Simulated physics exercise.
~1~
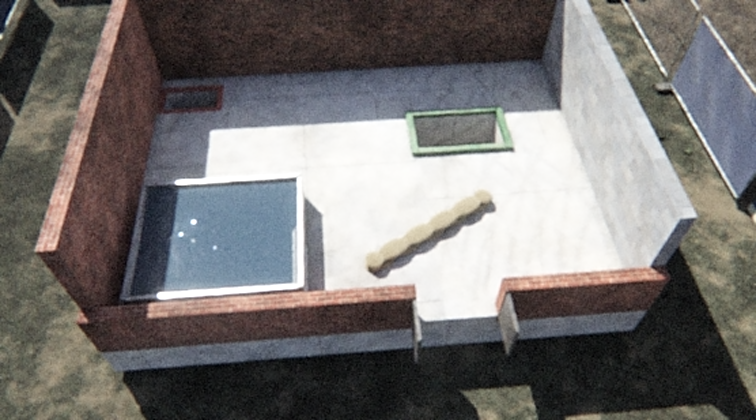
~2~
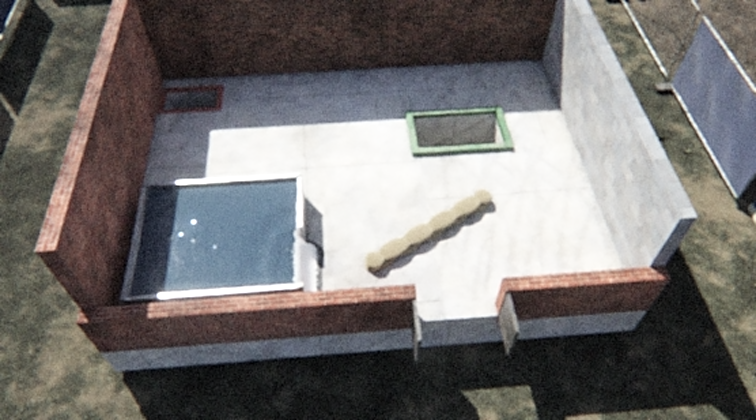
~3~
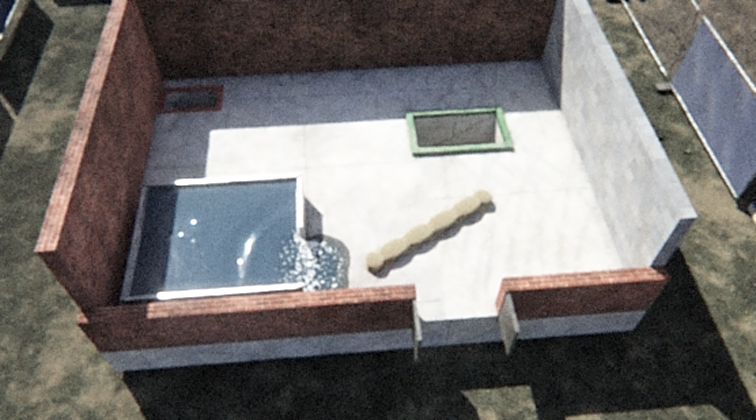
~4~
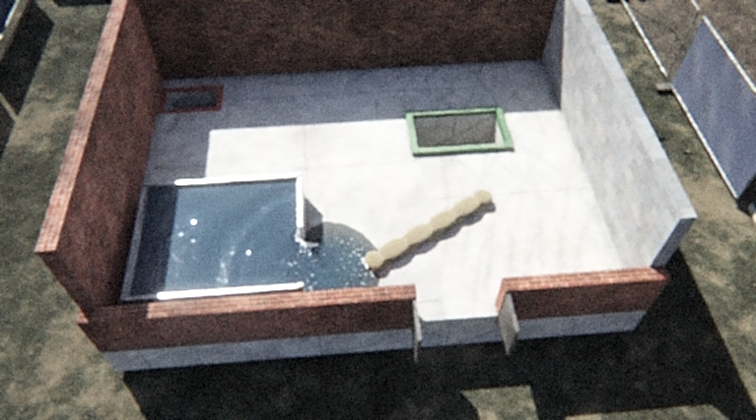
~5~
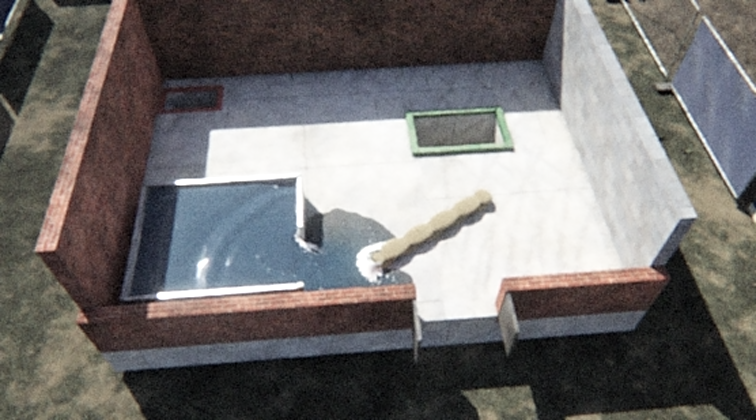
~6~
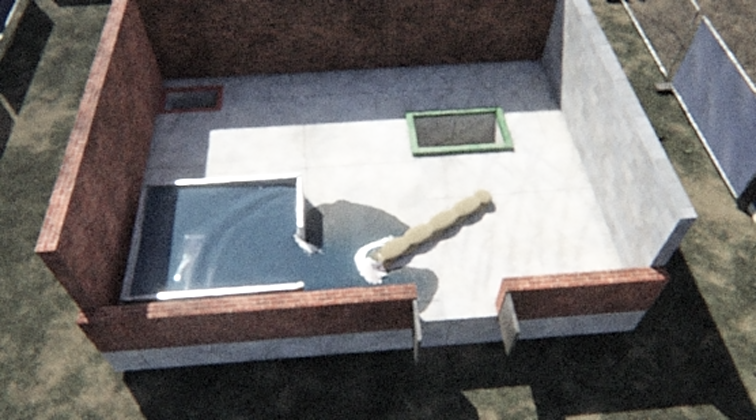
We see a walled plot with a water-filled tank at left; water bursts from the tank's right side and spreads rightward across the pale floor, reaching the near end of a row of tan sacks and foaming around it.
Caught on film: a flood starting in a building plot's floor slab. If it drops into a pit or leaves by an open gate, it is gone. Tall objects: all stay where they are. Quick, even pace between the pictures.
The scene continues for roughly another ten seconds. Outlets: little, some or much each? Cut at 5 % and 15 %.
The gate: Some. The green pit: Little. The red pit: Little.
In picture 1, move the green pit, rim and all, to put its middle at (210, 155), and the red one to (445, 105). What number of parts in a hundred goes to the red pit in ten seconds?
Share for red: 12 in a hundred.
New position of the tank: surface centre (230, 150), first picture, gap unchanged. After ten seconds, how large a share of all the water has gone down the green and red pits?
So green takes 8 % and red takes 2 %.
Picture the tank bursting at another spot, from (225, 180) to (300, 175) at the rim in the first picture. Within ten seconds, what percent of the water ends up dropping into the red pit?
The red pit gets 25 per cent.
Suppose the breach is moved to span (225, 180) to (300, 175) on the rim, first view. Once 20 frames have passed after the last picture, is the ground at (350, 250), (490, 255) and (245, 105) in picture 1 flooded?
First point spared, second point spared, third point swamped.
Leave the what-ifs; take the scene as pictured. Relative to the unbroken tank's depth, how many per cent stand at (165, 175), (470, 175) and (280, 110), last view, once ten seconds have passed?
Estimated readings in sequence: 2, 14, 8 percent.
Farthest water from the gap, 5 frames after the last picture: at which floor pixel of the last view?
I'd put it around (542, 298).
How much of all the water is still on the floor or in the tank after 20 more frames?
Some 96 parts in a hundred have not run off.
A moment on, water covers 15 % of the floor; the gate 0 %, the green pit 0 %, the red pit 0 %.
Next, water covers 30 % of the floor; the gate 2 %, the green pit 0 %, the red pit 0 %.
Then, water covers 45 % of the floor; the gate 4 %, the green pit 1 %, the red pit 0 %.
Later, water covers 60 % of the floor; the gate 6 %, the green pit 1 %, the red pit 0 %.
In the end, water covers 80 % of the floor; the gate 9 %, the green pit 2 %, the red pit 0 %.
